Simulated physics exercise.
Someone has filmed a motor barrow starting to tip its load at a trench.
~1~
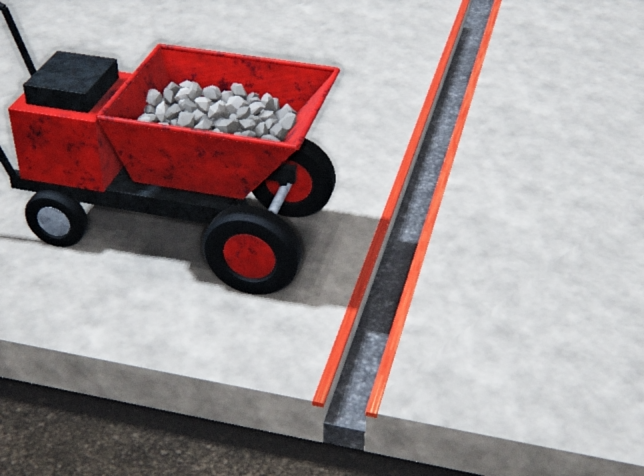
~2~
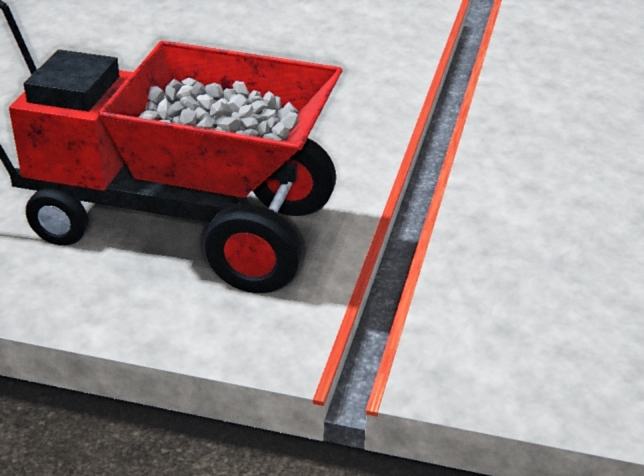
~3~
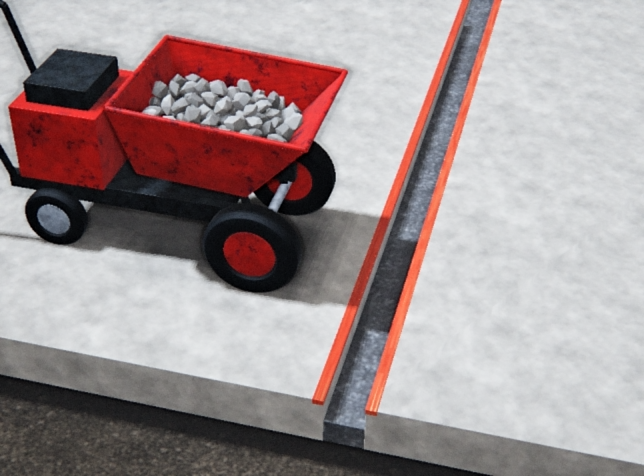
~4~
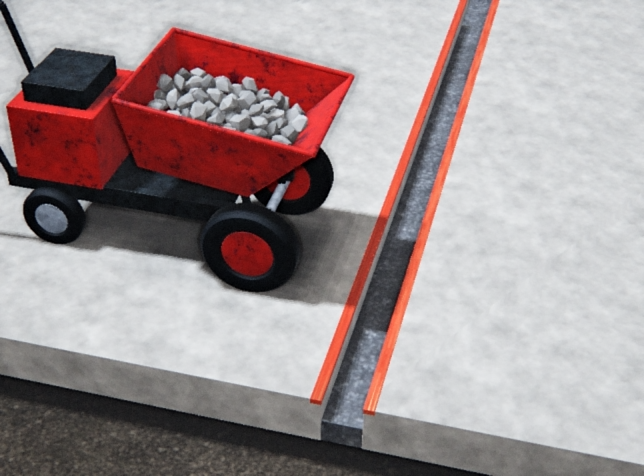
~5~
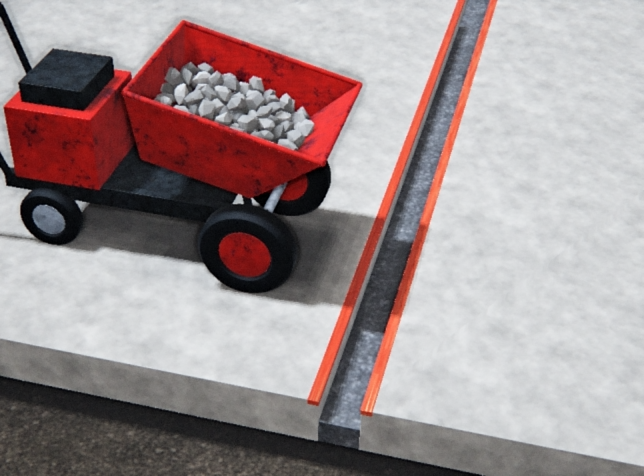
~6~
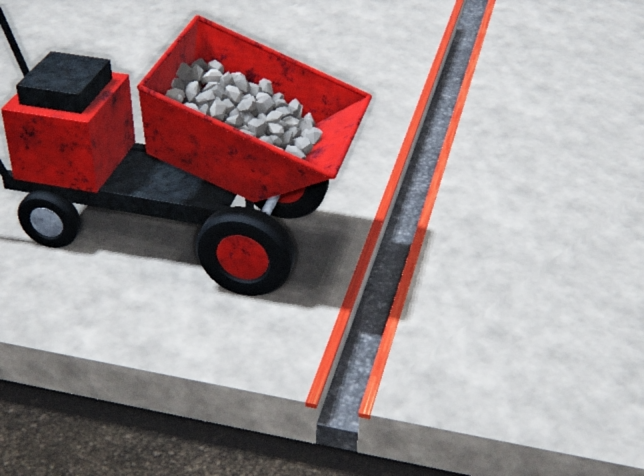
The red skip of a small motor barrow, loaded with broken grey stones, starts level and gradually tilts forward to the right, its rear rising off the black chassis, while the wheels stay beside a narrow orange-edged trench.
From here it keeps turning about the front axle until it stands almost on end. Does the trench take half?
It catches under half.
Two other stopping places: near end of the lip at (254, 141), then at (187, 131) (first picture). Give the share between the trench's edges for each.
In turn 60 and 30 in a hundred.
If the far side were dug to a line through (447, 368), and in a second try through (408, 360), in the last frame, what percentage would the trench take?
First some 90, then 60 per cent.
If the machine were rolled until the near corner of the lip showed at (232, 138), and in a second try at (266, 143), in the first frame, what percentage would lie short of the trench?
About 20 and 0 per cent.
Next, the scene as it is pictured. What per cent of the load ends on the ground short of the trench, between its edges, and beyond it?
Short: 0 %, between: 20 %, beyond: 70 %.
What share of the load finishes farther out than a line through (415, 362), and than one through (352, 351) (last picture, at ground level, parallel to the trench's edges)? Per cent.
In turn 40 and 80 in a hundred.
Shortly afterwards, skip tipped steeply; the whole lot in the skip.
Next, skip tipped right over; the bulk in the skip; only a few in or heaped over the trench; a little beyond it.
Some moments later, skip tipped right over; near a quarter in the skip; only a few in or heaped over the trench; the bulk beyond it.
In the end, skip tipped right over; a little in the skip; near a quarter in or heaped over the trench; near two thirds beyond it.
